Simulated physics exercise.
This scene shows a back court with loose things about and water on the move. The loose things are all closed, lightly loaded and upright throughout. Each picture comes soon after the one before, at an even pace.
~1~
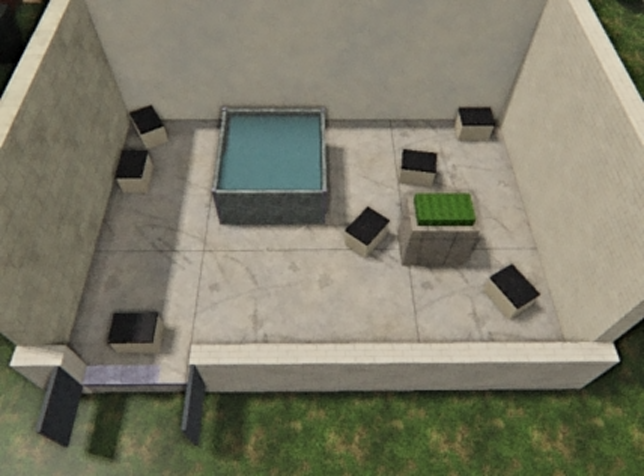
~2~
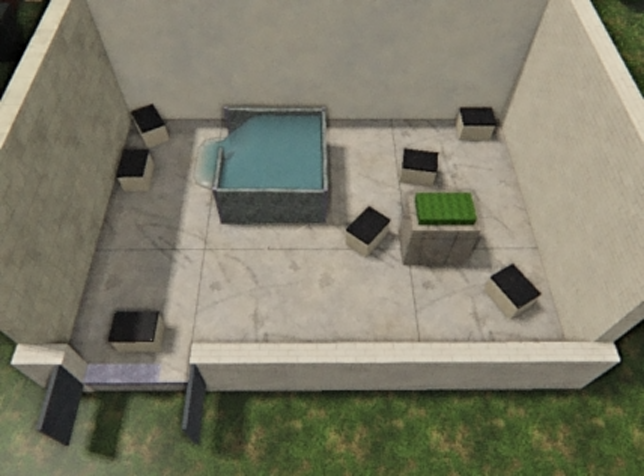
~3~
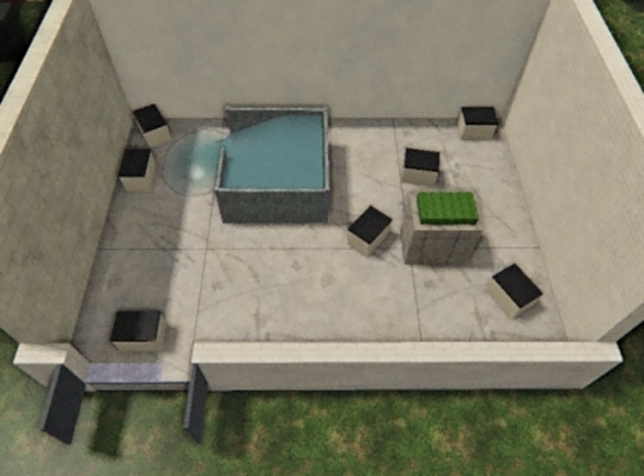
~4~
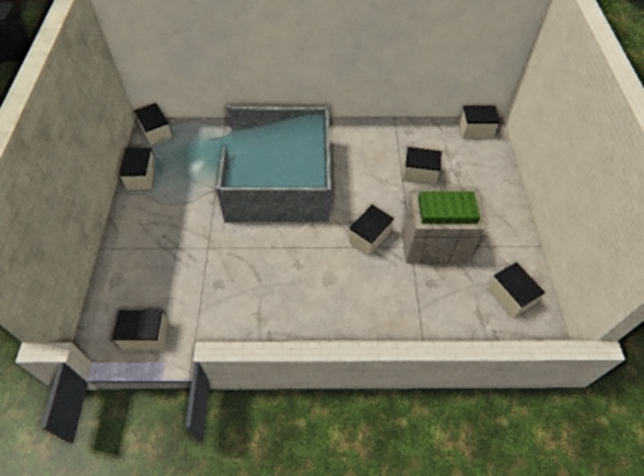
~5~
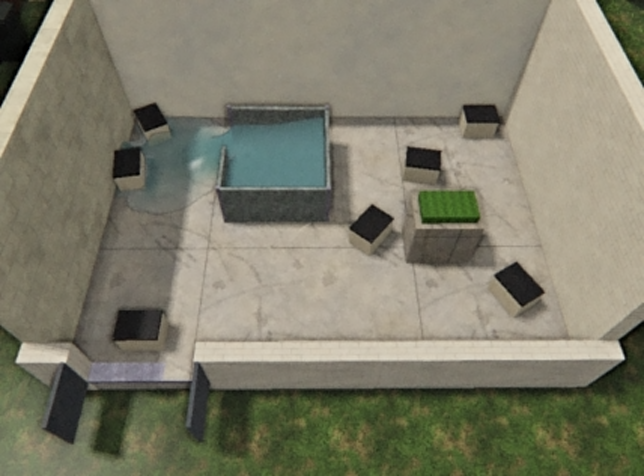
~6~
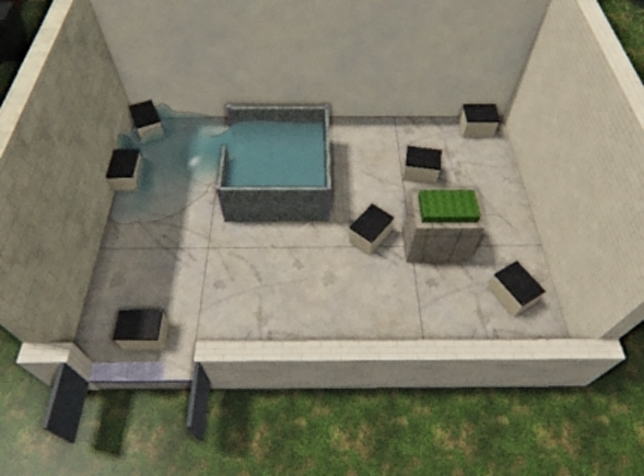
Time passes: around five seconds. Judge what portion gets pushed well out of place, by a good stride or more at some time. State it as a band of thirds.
It falls in the band from one to two thirds.
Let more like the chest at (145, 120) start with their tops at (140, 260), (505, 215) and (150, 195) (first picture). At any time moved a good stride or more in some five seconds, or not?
Per listing: Cleared out, largely stays, cleared out.
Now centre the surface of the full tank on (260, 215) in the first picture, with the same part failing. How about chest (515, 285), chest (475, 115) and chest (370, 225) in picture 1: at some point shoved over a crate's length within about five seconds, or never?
First never went far, then never went far, then never went far.
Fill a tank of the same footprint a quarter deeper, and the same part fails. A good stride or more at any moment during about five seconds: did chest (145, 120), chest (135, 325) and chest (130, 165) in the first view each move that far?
Taking them as listed, the first reached the mark, the second reached the mark and the third reached the mark.
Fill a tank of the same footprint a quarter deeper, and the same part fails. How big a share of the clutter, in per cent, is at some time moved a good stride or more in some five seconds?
40 in a hundred, or close to it.
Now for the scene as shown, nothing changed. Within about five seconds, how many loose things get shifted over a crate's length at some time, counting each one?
Count: 3.
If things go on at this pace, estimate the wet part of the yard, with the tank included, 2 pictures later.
It comes to some 20 in a hundred.
A moment on, 0 of 7 are well off their spots; 2 afloat.
Next, 1 of 7 are well off their spots; 1 afloat.
Later, 3 of 7 are well off their spots; 1 afloat.
In the end, 3 of 7 are well off their spots, and 3 have been at some point; 0 afloat.
